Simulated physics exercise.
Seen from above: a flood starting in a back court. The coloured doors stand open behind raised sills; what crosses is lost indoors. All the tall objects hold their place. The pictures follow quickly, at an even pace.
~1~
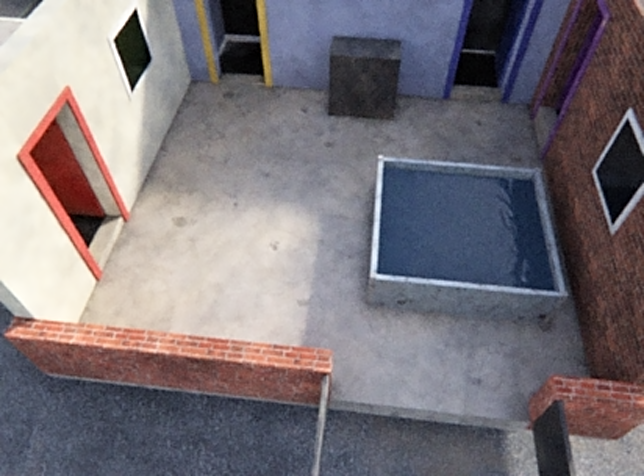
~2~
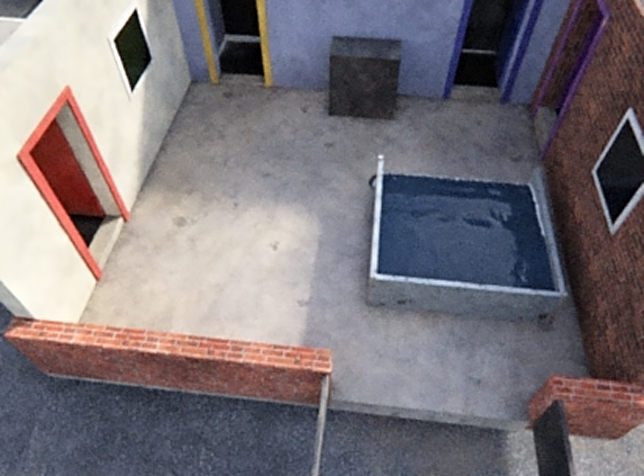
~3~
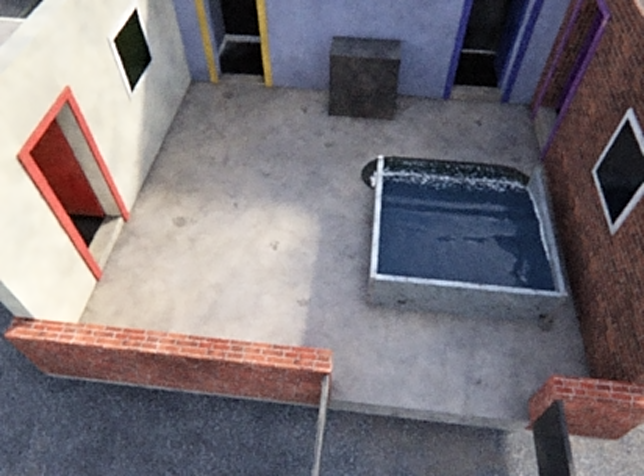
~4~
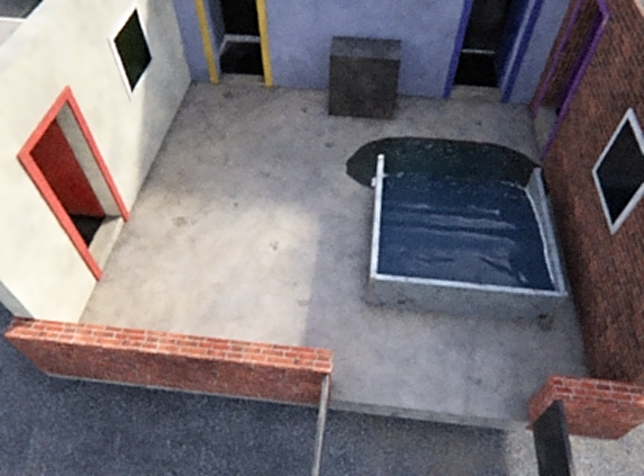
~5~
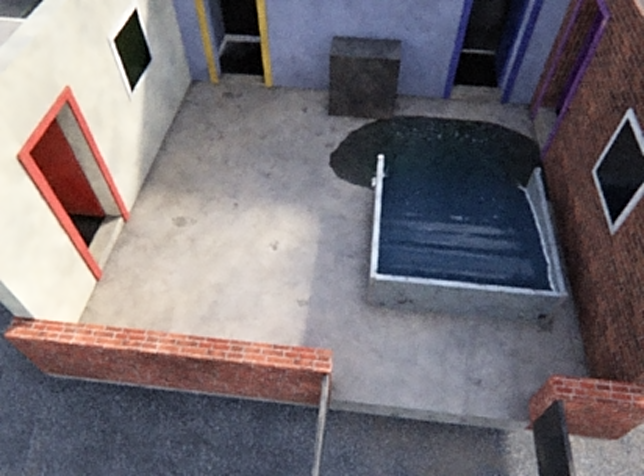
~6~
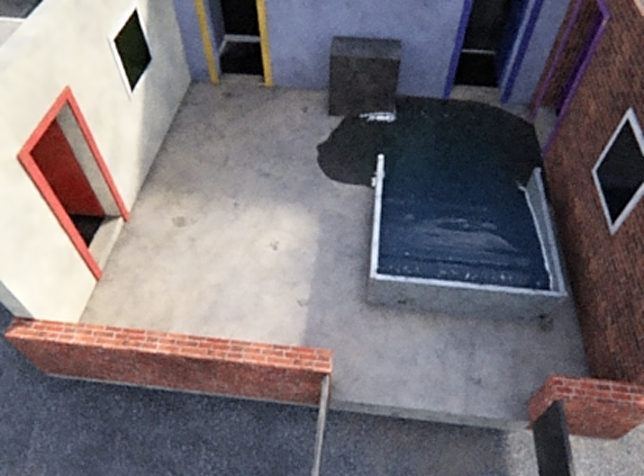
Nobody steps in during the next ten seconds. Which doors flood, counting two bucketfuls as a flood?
In the end: The red door admits no more than that; the purple door admits no more than that; the blue door lets in a lot; the yellow door lets in a lot.
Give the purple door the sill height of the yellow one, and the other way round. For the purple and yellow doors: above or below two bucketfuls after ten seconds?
Then: Purple takes more; yellow lets less in.
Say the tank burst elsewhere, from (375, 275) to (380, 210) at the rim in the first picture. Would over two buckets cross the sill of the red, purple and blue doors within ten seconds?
Then: Red door lets more in; purple door lets less in; blue door keeps below it.
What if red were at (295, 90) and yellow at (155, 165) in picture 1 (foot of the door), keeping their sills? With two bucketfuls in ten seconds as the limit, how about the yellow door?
My reading: The yellow one lets more in.
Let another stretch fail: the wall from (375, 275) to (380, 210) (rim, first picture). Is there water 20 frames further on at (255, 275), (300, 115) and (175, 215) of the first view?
As listed: Flooded, free of water, under water.
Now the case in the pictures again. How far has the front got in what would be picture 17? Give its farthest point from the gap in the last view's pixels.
Close to (228, 90).
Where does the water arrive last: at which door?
That is the red one.
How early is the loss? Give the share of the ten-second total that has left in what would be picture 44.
Near 75 in a hundred.
A moment on, water covers 25 % of the floor; the red door not reached, the purple door wet at the sill, nothing in, the blue door over two buckets in, the yellow door not reached.
Next, water covers 35 % of the floor; the red door not reached, the purple door wet at the sill, nothing in, the blue door far over two buckets in, the yellow door wet at the sill, nothing in.
Then, water covers 50 % of the floor; the red door not reached, the purple door wet at the sill, nothing in, the blue door far over two buckets in, the yellow door under two buckets in.
Later, water covers 80 % of the floor; the red door wet at the sill, nothing in, the purple door wet at the sill, nothing in, the blue door far over two buckets in, the yellow door over two buckets in.
In the end, water covers 95 % of the floor; the red door wet at the sill, nothing in, the purple door wet at the sill, nothing in, the blue door far over two buckets in, the yellow door over two buckets in.
